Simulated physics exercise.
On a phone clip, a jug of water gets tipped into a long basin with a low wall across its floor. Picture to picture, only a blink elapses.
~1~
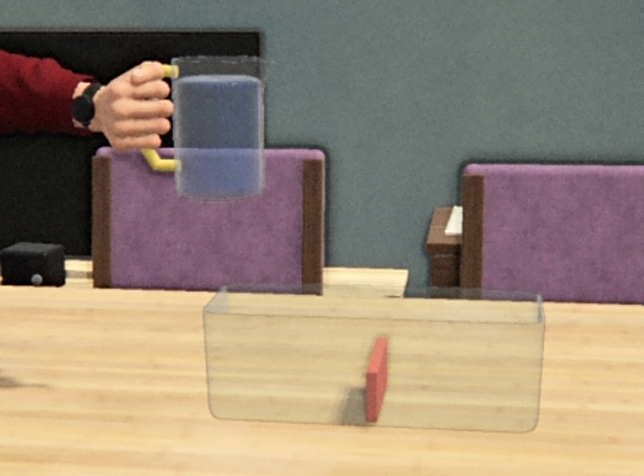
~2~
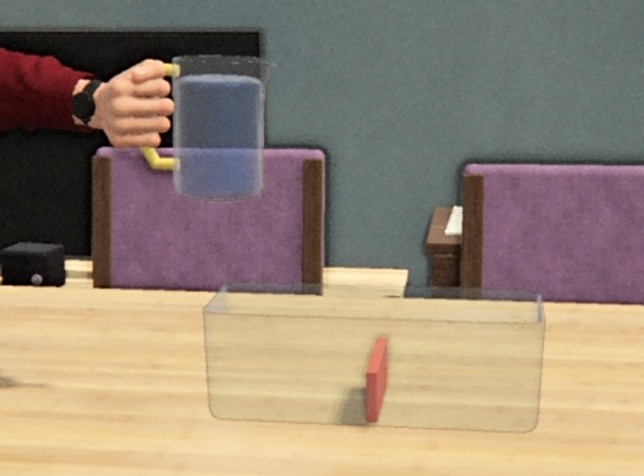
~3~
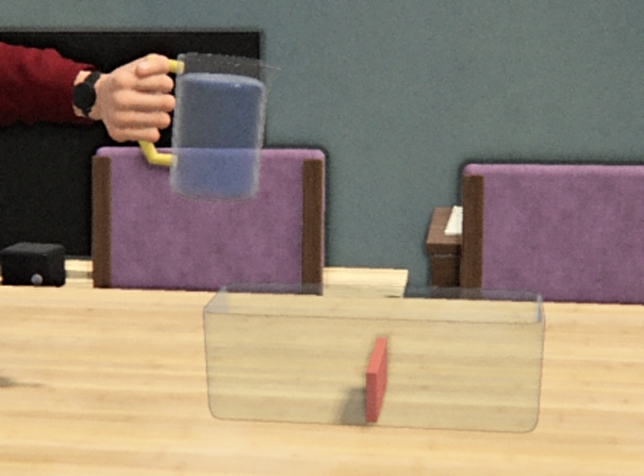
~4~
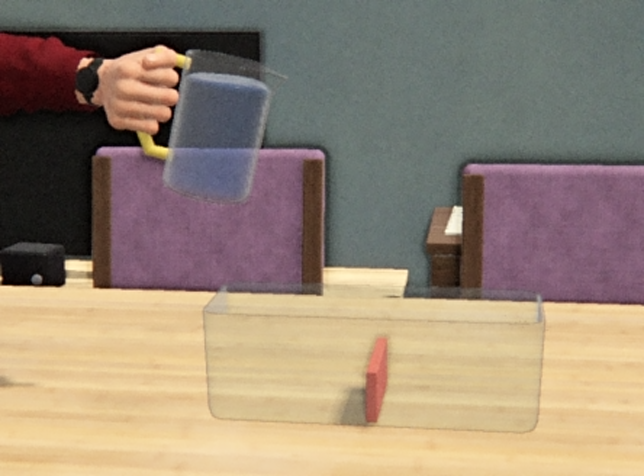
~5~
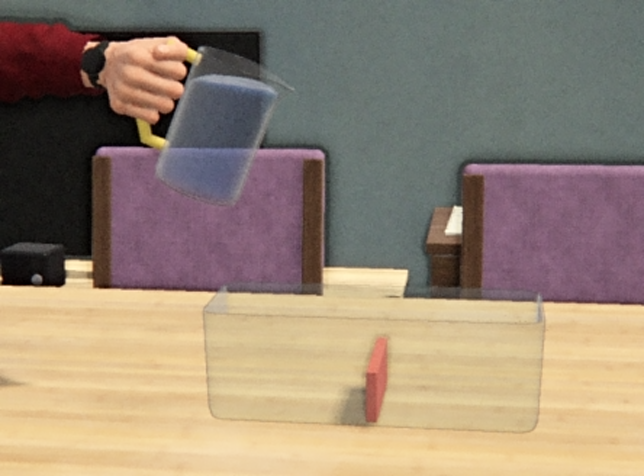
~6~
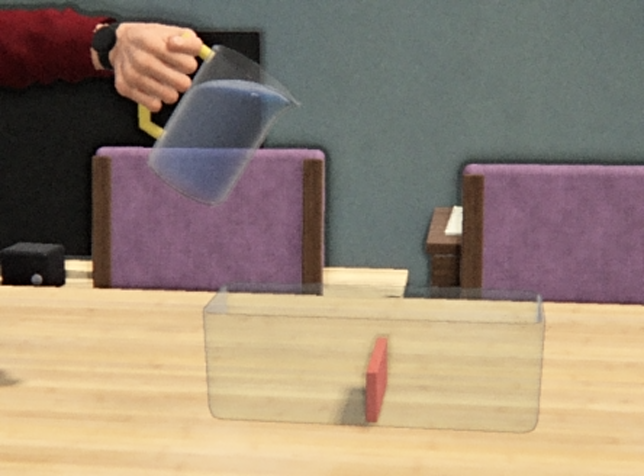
In a room with a blue-grey wall, a pale wooden table is seen from the front by a still camera. Two purple chairs stand behind a clear basin with a low red wall across its floor, while a red-sleeved hand wearing a dark watch holds a clear jug of blue water at upper left. The hand holds the jug nearly upright, then steadily tilts it rightward.
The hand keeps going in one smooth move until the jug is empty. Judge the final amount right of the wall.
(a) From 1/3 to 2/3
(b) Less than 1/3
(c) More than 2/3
a.
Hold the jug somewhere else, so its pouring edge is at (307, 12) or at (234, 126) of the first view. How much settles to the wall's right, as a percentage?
Start one gives some 90 %, start two some 5 %.
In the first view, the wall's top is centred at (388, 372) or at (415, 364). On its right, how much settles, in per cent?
Well, it's close to 45 per cent for the first one, then 5 per cent for the other.
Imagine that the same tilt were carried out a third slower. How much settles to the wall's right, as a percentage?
Around 60 percent ends up there.
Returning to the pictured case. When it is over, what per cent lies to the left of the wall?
Roughly 40 percent of it.
A moment on, the jug is tipped on its side and 71 per cent is still to pour, 1 is left of the wall and 1 right of it.
Next, the jug is tipped on its side and 38 per cent is still to pour, 19 is left of the wall and 18 right of it.
Then the jug is tipped on its side and 17 per cent is still to pour, 20 is left of the wall and 50 right of it.
Later the jug is tipped on its side and 8 per cent is still to pour, 27 is left of the wall and 59 right of it.
Finally, 38 per cent lies left of the wall, 59 right of it and 2 outside.
